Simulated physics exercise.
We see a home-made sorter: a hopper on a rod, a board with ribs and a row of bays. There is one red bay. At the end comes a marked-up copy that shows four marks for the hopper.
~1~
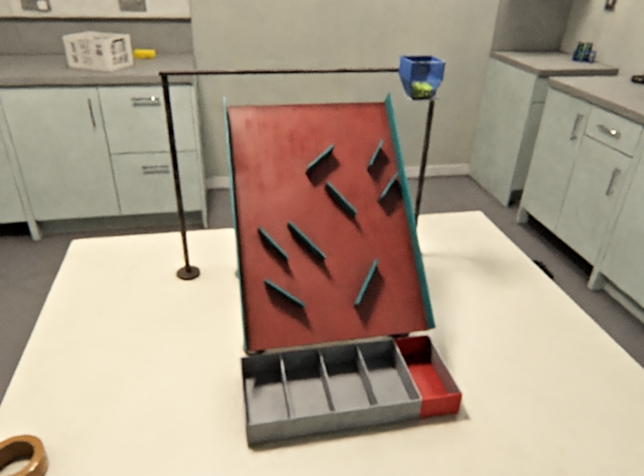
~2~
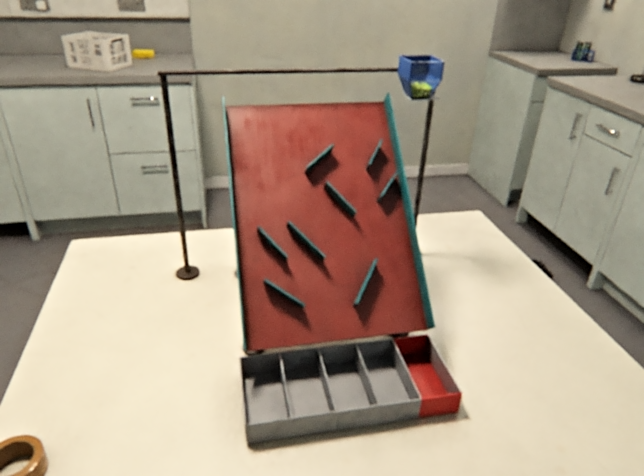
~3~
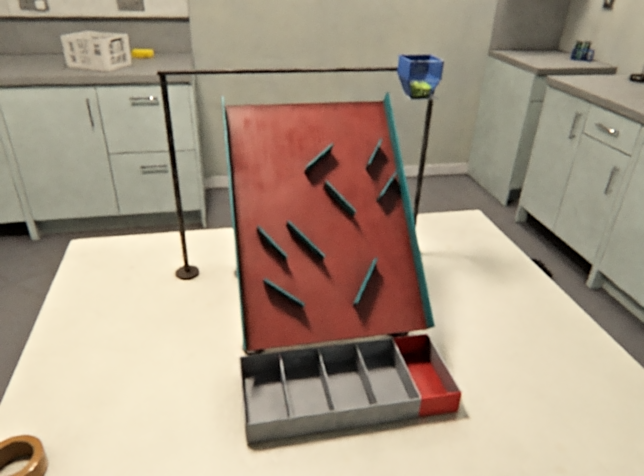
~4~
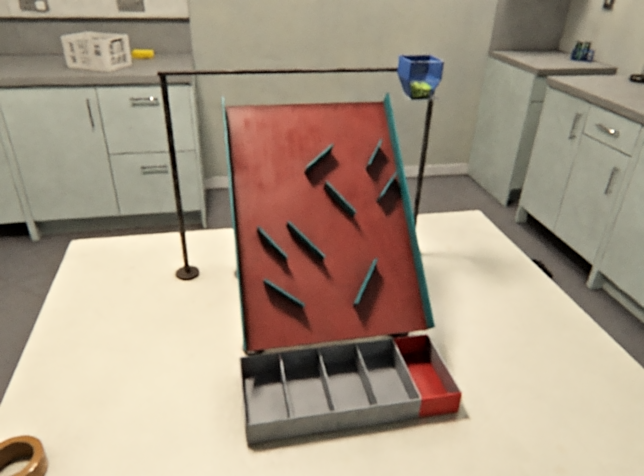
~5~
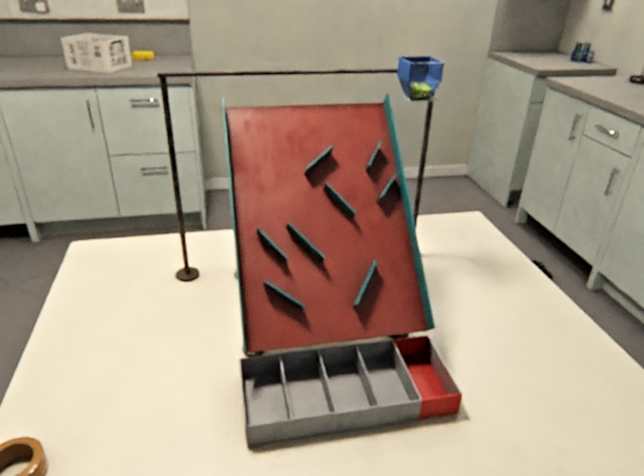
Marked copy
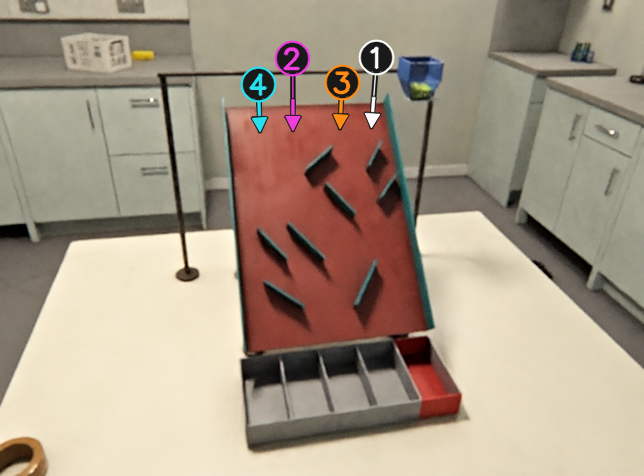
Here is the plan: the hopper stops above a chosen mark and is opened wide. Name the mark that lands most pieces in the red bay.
Mark 3.
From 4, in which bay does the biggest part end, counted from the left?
The third from the left.
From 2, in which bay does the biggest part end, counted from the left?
The third.
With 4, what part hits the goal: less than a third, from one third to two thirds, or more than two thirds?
Less than a third.
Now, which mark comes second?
1 it is.
On the marked copy, mark 1 meets the board at (371, 122); mark 2 meets the board at (292, 125); mark 3 meets the board at (340, 123); mark 4 meets the board at (259, 126).
For mark 1, about a third in the red bay, about half in other bays, a small part held on the board, a stray few outside the box.
For mark 2, none in the red bay, nearly all in other bays.
For mark 3, about half in the red bay, about a third in other bays, a small part outside the box.
For mark 4, none in the red bay, nearly all in other bays, a small part outside the box.
